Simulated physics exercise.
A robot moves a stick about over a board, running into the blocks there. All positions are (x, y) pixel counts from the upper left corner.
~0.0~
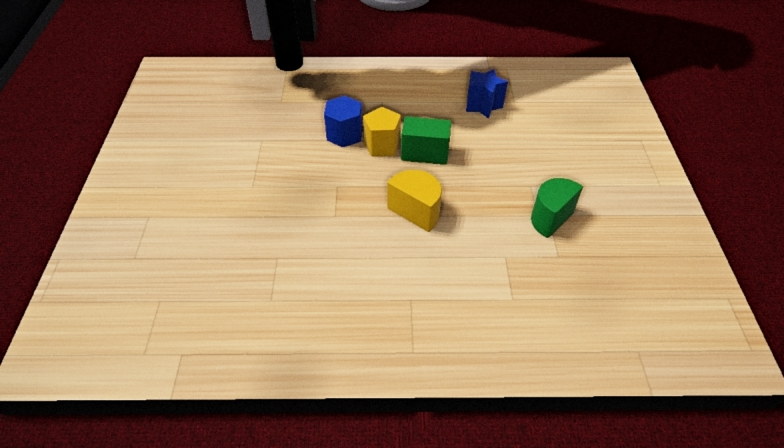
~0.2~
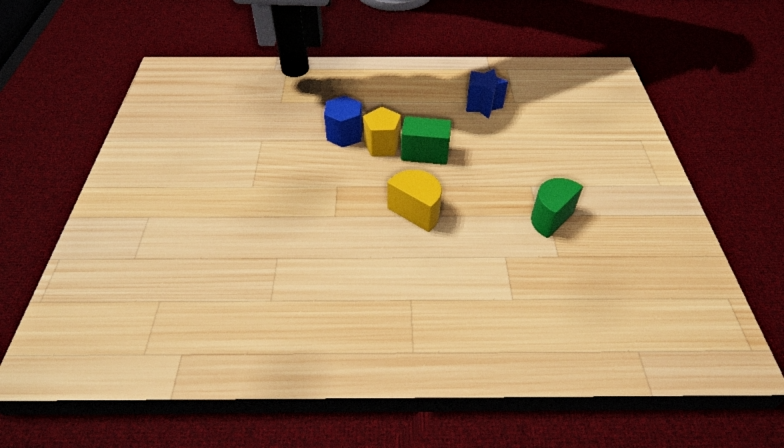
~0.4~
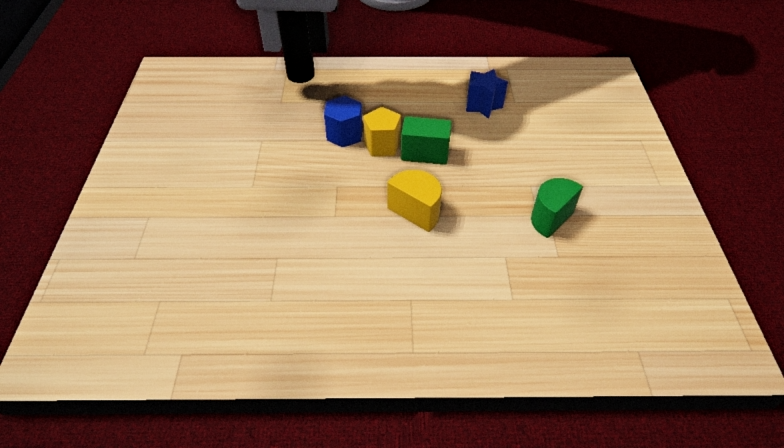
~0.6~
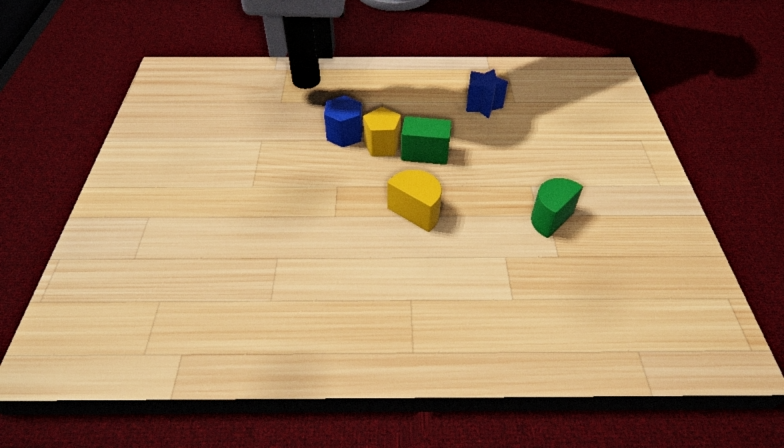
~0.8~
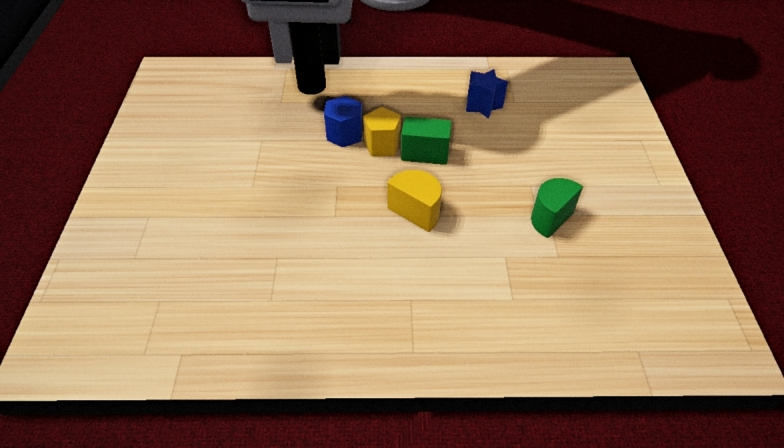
The footage shows a robot's black stick moving slightly down and to the right over a wooden board, nearing a blue hexagon beside a yellow five-sided block and a green rectangle, while all the blocks stay still.
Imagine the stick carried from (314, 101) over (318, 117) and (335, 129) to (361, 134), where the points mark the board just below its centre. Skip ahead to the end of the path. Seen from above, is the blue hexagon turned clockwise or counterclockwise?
From the top: Clockwise.
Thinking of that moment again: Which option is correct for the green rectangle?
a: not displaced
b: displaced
That would be b.
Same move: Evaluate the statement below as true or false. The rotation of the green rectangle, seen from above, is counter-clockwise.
That claim is true.
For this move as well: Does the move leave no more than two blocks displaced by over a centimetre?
No, that is not how it ends up.
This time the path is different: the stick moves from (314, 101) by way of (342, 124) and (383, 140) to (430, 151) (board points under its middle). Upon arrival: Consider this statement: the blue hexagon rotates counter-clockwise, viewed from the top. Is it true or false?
That is false.
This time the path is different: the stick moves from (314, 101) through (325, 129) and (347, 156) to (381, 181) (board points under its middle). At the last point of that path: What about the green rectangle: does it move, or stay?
It is carried off its spot.
On the path given first. Halfway along, stick (323, 110); blue hexagon (349, 112); yellow five-sided block (386, 120).
At the end, stick (360, 119); blue hexagon (371, 129), turned 55° clockwise; yellow five-sided block (405, 142), turned 40° anticlockwise; green rectangle (443, 132), turned 30° anticlockwise.
